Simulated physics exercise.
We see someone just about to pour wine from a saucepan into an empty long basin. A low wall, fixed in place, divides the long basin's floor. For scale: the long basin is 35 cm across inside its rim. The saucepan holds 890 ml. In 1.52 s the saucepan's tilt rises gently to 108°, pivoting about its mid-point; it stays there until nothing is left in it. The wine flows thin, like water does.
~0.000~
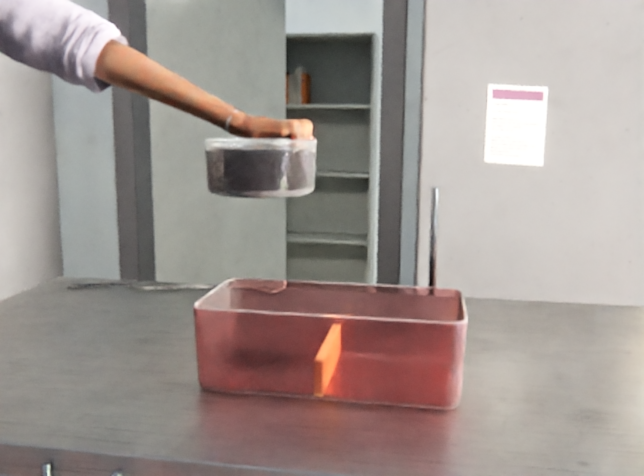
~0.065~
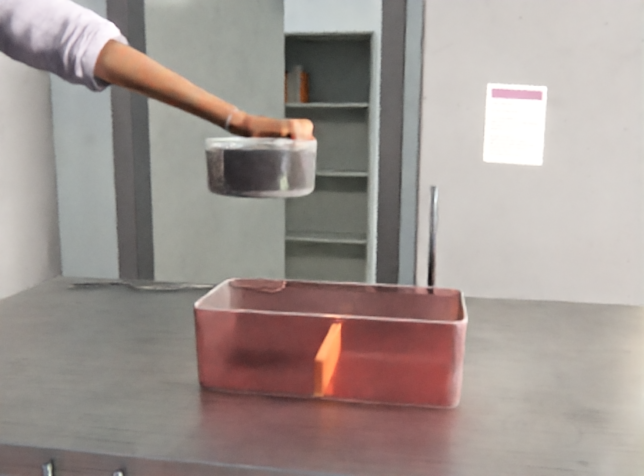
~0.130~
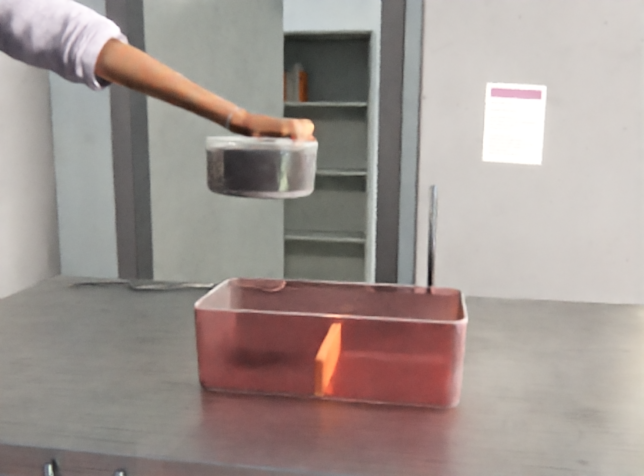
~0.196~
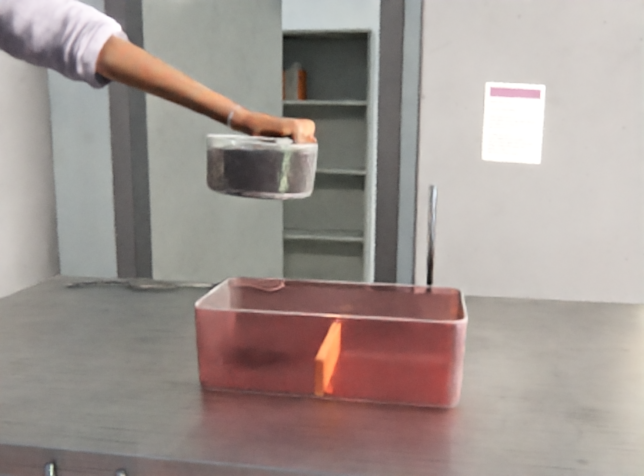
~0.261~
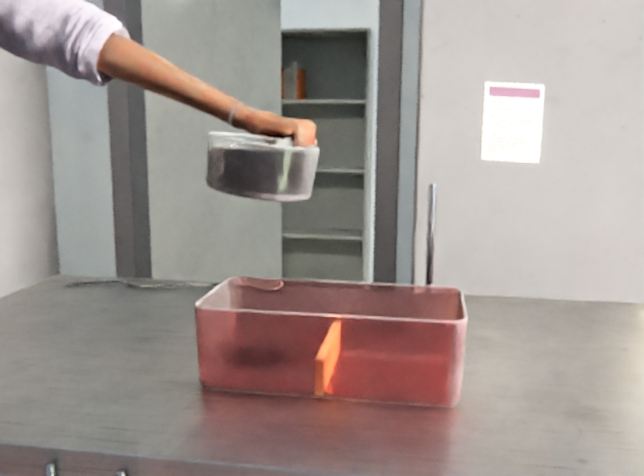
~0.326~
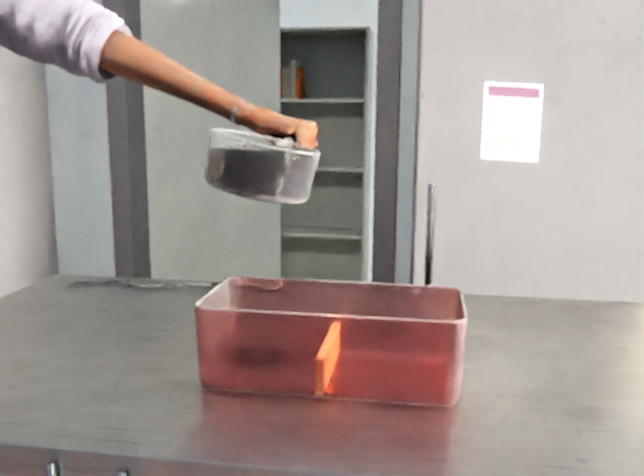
In a plain grey room with a recessed shelf and a pink-topped notice on the wall, a metallic grey worktop is seen from the front, slightly above. A hand reaching from the upper left holds a clear, dark-looking round pan above a long, see-through red basin with a low orange wall inside. The hand gently tilts the pan, its right side dipping slightly, while the view barely shifts.
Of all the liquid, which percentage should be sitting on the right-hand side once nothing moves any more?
Around 84 per cent should be sitting there.
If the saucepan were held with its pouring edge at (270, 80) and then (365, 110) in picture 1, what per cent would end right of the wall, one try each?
Result: 60 per cent, then 90 per cent.
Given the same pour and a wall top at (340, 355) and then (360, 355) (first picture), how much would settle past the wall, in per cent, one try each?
70 per cent first, 55 per cent second.
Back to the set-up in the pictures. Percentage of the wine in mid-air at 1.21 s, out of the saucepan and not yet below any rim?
About 10 percent.
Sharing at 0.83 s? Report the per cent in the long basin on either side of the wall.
About 1 left, about 18 right.
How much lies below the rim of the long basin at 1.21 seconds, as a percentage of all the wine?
I'd put it at roughly 82 per cent.
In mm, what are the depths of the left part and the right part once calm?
The left side settles near 4 mm and the right side near 26 mm.
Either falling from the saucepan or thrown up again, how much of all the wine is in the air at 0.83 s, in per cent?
Near 34 per cent of it all.
By 0.83 s the tilt is 62° and 47 per cent is still to pour, 1 is left of the wall and 18 right of it.
By 1.21 s the tilt is 97° and 8 per cent is still to pour, 5 is left of the wall and 78 right of it.
By 1.60 s the tilt is 108° and 0 per cent is still to pour, 14 is left of the wall and 84 right of it.
By 2.02 s the tilt is 108° and 0 per cent is still to pour, 14 is left of the wall and 84 right of it.
At rest 14 per cent lies left of the wall, 84 right of it and 1 outside.
